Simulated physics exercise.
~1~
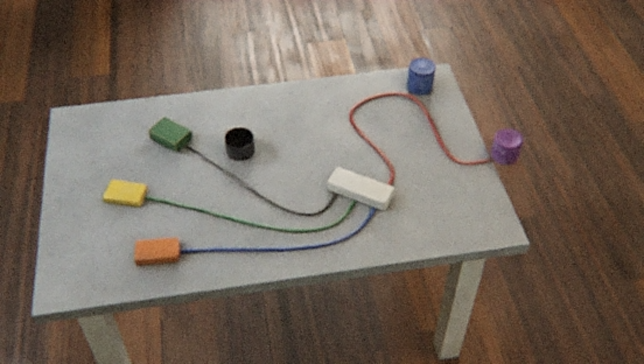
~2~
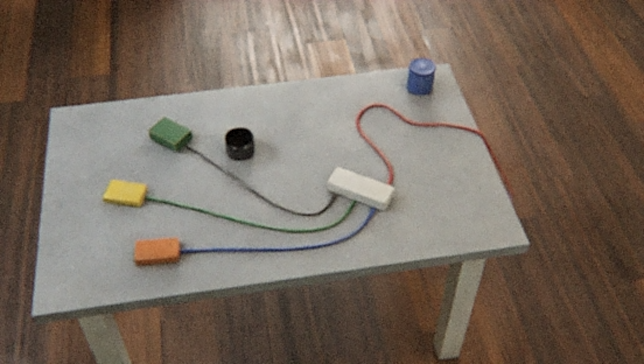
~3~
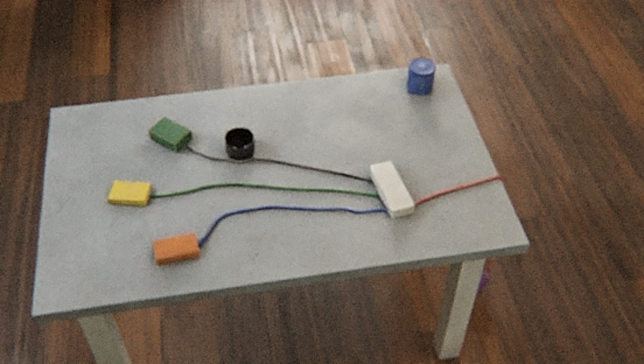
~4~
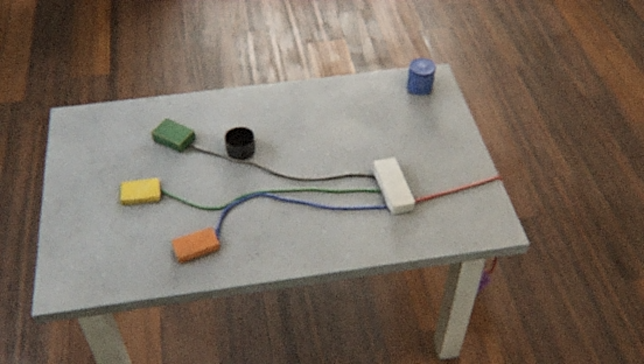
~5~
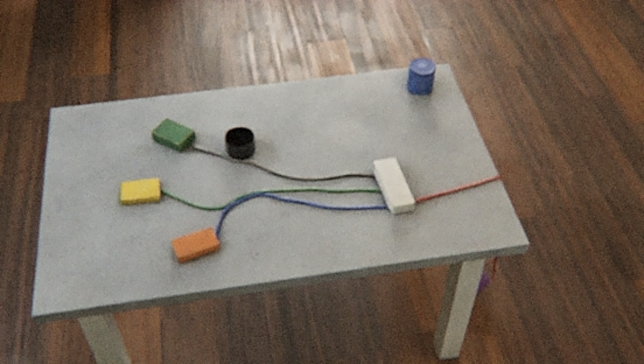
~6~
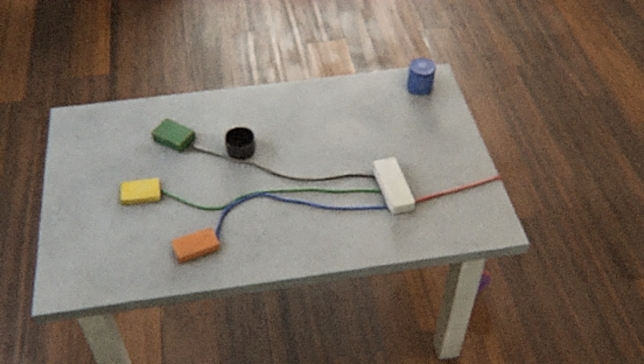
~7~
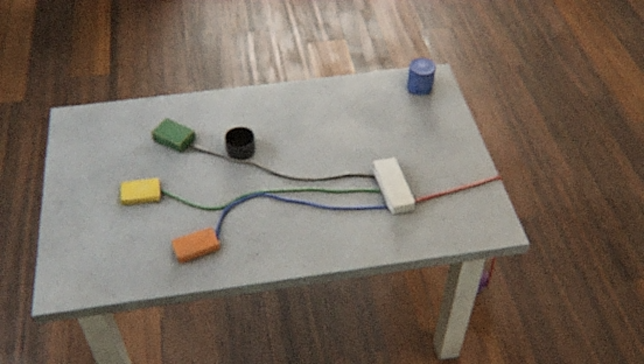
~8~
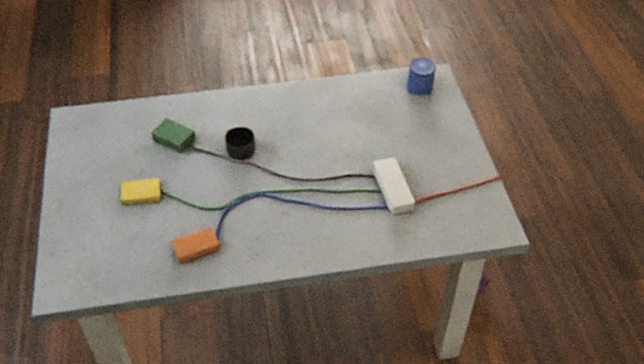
A table holds a white strip that slides right as a purple cylinder falls off.
